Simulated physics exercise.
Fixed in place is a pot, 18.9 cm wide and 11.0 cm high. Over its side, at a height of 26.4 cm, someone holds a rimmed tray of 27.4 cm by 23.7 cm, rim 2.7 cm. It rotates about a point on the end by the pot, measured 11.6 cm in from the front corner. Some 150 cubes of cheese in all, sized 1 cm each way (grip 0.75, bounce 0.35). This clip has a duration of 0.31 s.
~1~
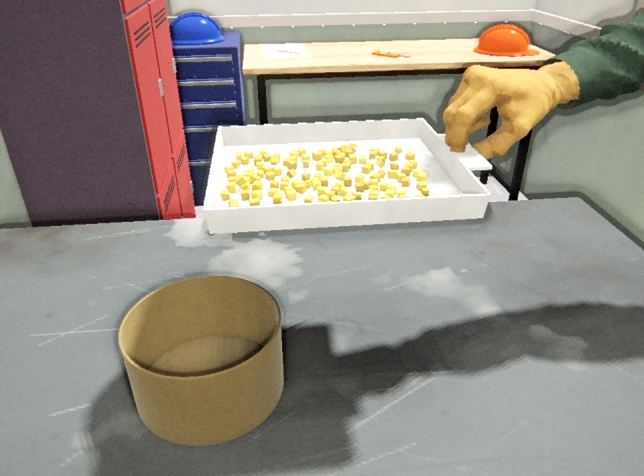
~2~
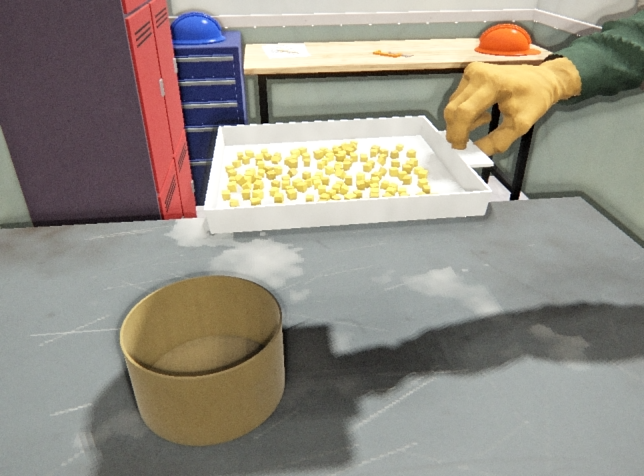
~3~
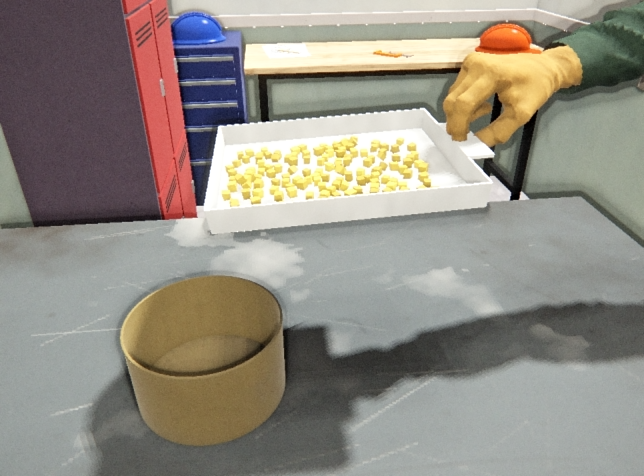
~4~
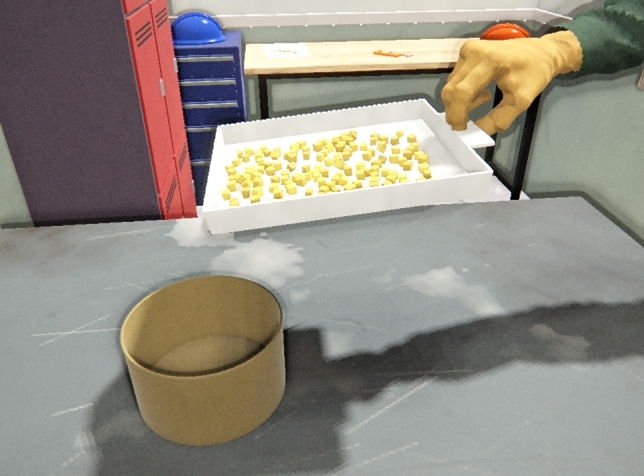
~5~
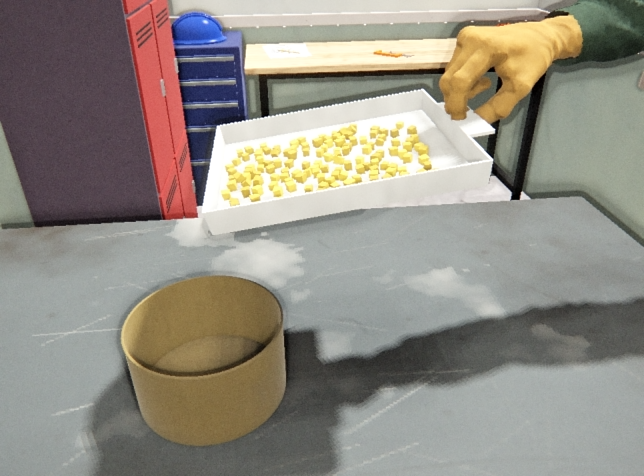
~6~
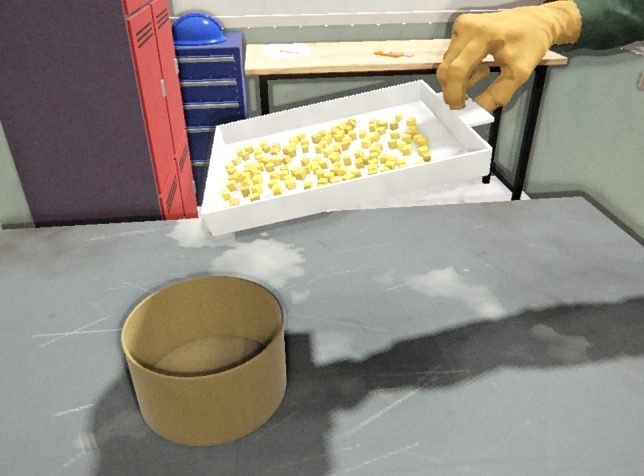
A gloved hand in a dark green sleeve grips the right end of a white rimmed tray beyond a scuffed grey tabletop, seen from slightly above in a workshop. Small yellow cubes lie scattered across the tray, with an open tan pot at front left and red lockers, blue drawers and a wooden bench behind. The hand slowly raises the tray's right end, tilting it gently down leftward, while the camera stays still.
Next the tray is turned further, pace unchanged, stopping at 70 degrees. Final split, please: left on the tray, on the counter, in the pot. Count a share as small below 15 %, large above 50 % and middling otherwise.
Left on the tray: Large. Counter: Small. Pot: Small.
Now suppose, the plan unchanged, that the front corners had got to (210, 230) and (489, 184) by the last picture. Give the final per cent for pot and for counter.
Pot: 5, counter: 5.
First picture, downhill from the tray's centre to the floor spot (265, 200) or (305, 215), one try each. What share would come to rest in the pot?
Estimate: Some 10 % and some 0 % respectively.
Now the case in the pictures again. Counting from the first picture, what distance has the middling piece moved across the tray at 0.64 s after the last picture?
Around 4 centimetres.
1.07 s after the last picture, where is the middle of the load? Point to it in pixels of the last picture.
The middle of the load should be at about (227, 172) by then.
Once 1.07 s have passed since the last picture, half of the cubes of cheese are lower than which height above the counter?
About 30 centimetres.
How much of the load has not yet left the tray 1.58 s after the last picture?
Value: About 95%.
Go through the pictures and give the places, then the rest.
In the first picture, tray tilt 0 degrees, front corners at (208, 208) and (486, 193); middle of the pieces at (325, 182); pot at (202, 320).
In the second picture, tray tilt 1 degrees, front corners at (208, 208) and (488, 190); middle of the pieces at (326, 181).
In the third picture, tray tilt 3 degrees, front corners at (208, 209) and (488, 182); middle of the pieces at (326, 177).
In the fourth picture, tray tilt 5 degrees, front corners at (207, 209) and (488, 170), lowest corner left front; middle of the pieces at (325, 173).
In the fifth picture, tray tilt 8 degrees, front corners at (206, 210) and (488, 159), lowest corner left front; middle of the pieces at (325, 169).
In the sixth picture, tray tilt 11 degrees, front corners at (205, 212) and (487, 148), lowest corner left front; middle of the pieces at (324, 165); pot at (204, 321).
Then, 0.64 s after the last picture, tilt 38 degrees; the tray holds 100 %, the pot 0 %.
Then, 1.07 s after the last picture, tilt 57 degrees; the tray holds 95 %, the pot 0 %.
Then, 1.58 s after the last picture, tilt 70 degrees; the tray holds 95 %, the pot 5 %.
In the end, tray 90 %, counter 0 %, pot 5 %.
